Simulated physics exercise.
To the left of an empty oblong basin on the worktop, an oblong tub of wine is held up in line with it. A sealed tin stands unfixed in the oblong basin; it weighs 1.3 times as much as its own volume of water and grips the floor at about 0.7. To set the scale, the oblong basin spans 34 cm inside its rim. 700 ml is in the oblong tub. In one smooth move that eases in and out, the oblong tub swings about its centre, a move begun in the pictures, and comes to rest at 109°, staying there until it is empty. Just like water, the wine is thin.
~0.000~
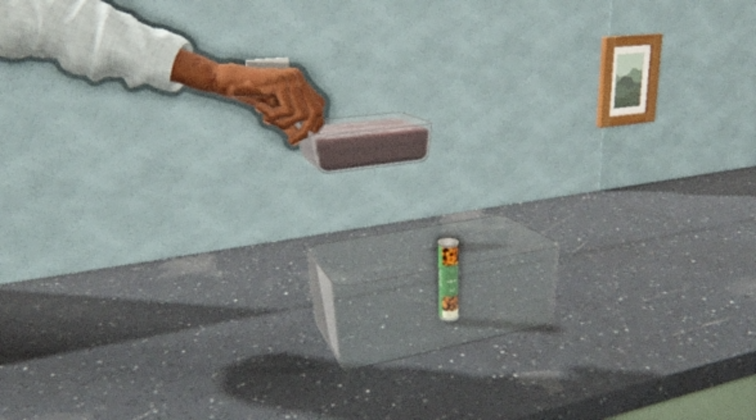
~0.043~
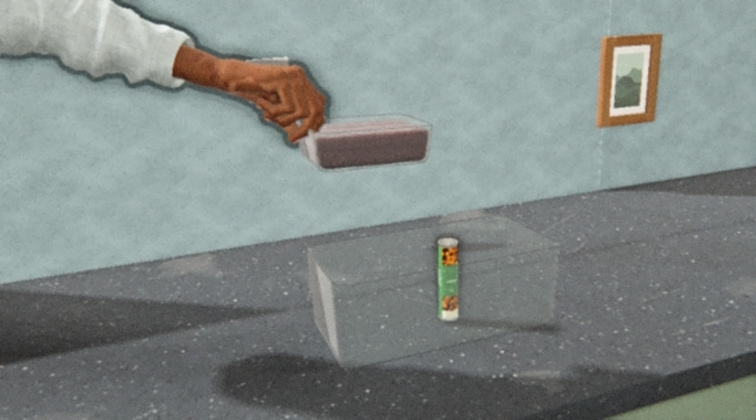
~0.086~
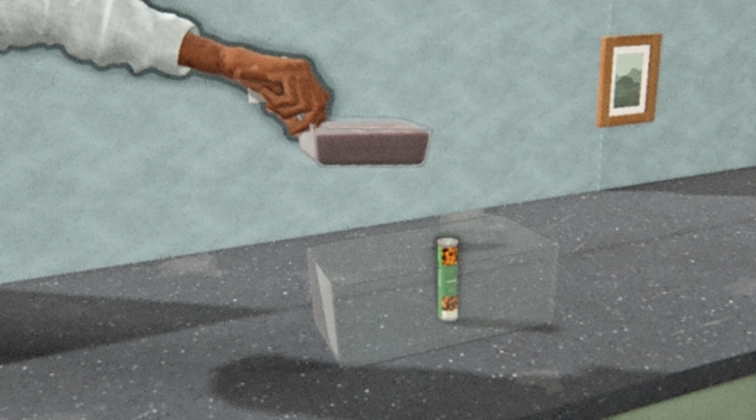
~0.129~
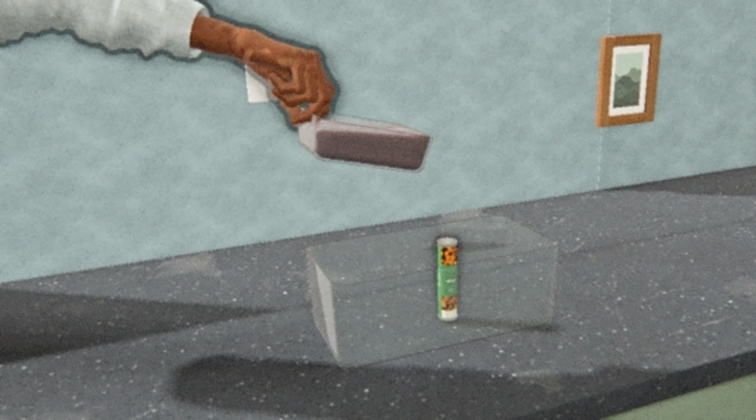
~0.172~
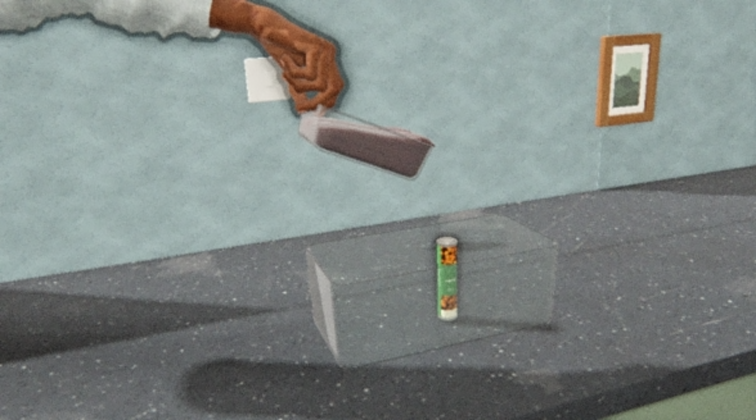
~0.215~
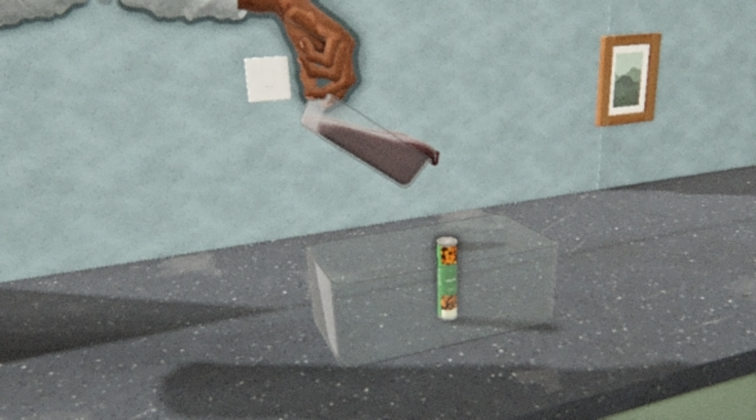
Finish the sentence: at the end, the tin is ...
Standing on its base.
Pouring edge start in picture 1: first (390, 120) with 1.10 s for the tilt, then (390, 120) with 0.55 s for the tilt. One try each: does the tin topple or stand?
Run one: It does not tip. Run two: It tumbles.
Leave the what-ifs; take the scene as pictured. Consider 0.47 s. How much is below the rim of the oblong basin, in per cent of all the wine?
52 %, more or less.
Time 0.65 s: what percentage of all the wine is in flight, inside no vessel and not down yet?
Airborne fraction: Approx. 4 %.
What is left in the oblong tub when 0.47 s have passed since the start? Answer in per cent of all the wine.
I'd put it near 5 percent.
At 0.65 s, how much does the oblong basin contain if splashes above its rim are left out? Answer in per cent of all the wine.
Some 92 percent of the total.
After 0.47 s the tilt is 103° and 5 per cent is still to pour; the tin stands where it began.
After 0.65 s the tilt is 109° and 0 per cent is still to pour; the tin stands where it began.
After 0.84 s the tilt is 109° and 0 per cent is still to pour; the tin stands where it began.
After 1.05 s the tilt is 109° and 0 per cent is still to pour; the tin stands where it began.
In the end the tin stands where it began.
